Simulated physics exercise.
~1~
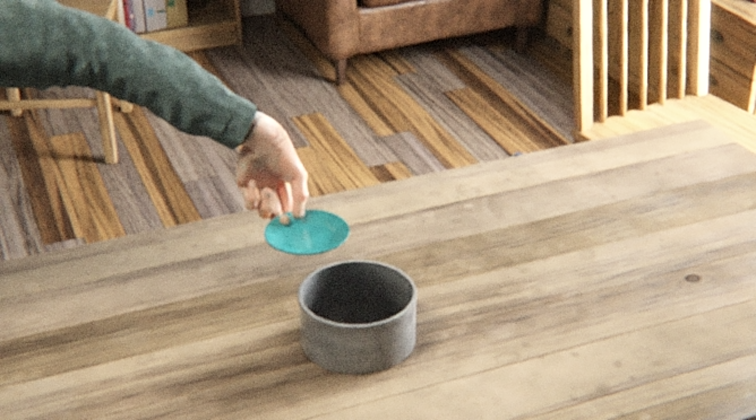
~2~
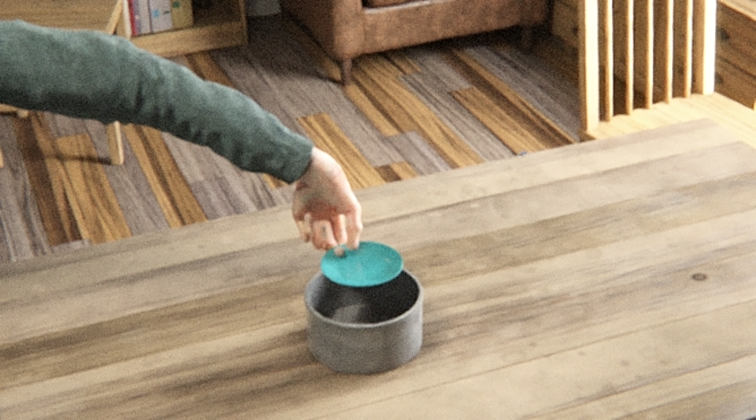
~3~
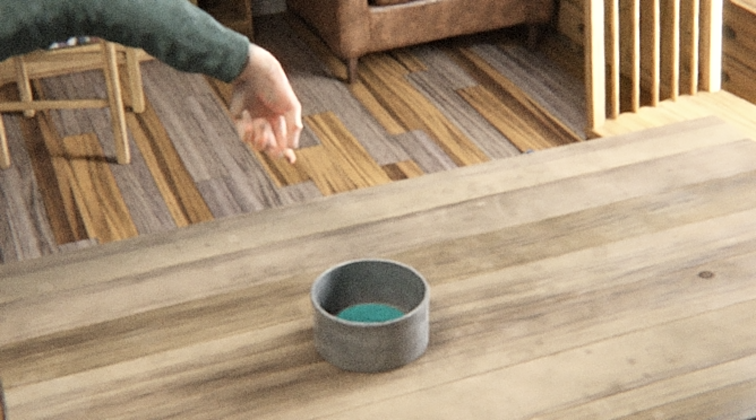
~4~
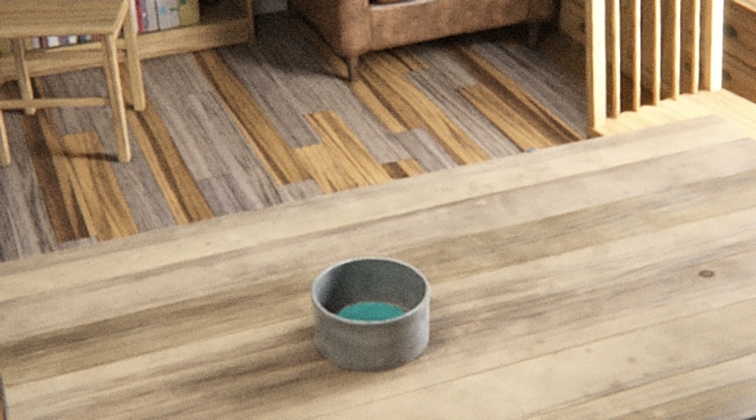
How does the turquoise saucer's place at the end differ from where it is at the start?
At the start the saucer is held in the hand above the gray container. At the end it lies inside the container, lower and a little farther right.
